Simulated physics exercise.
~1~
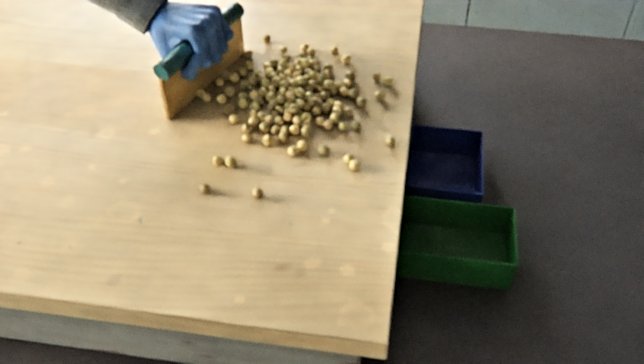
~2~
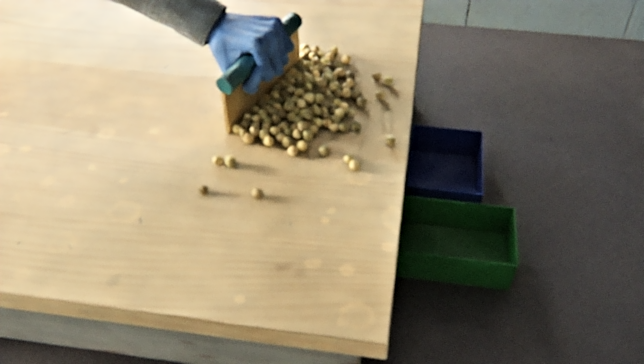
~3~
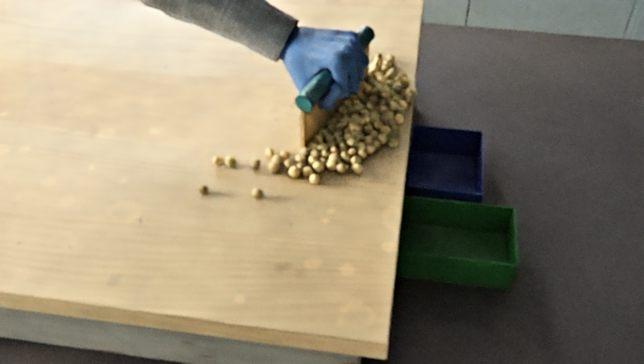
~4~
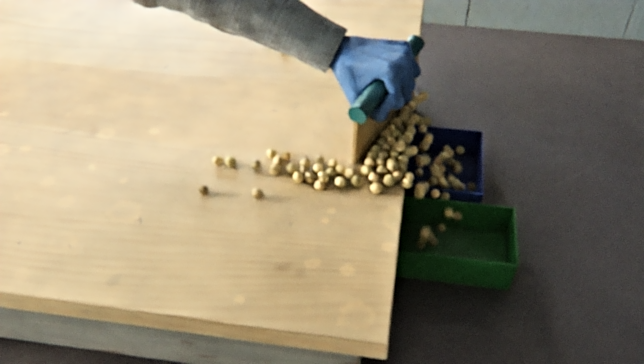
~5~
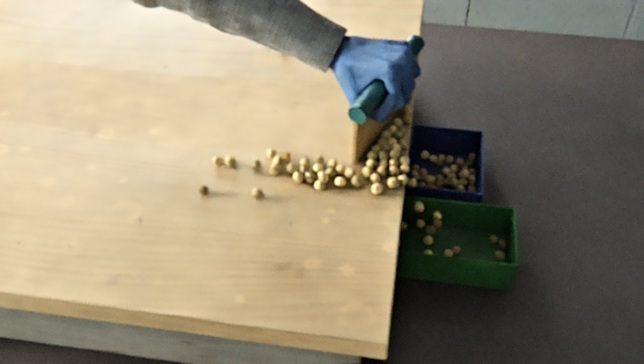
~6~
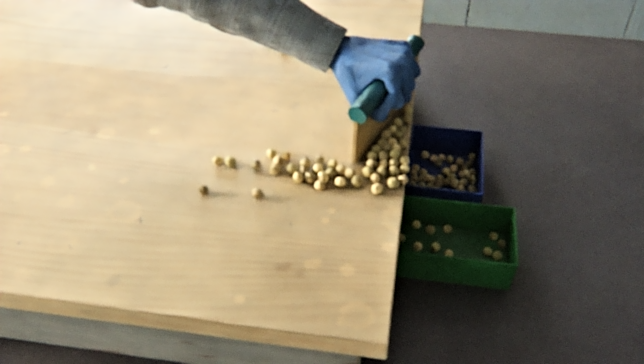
A blue-gloved hand grips a wooden scraper with a green handle beside a scattered heap of tan, round nuts on a pale wooden tabletop, seen from above at an angle. A blue tin and a green tin sit beyond the table's right edge, over a dark grey floor. The hand pushes the scraper rightward, packing the nuts toward the edge, and some spread forward along the blade. It stops at the edge as nuts spill into both tins, more into the blue one. About half remain on the table, trailing left from the motionless scraper.
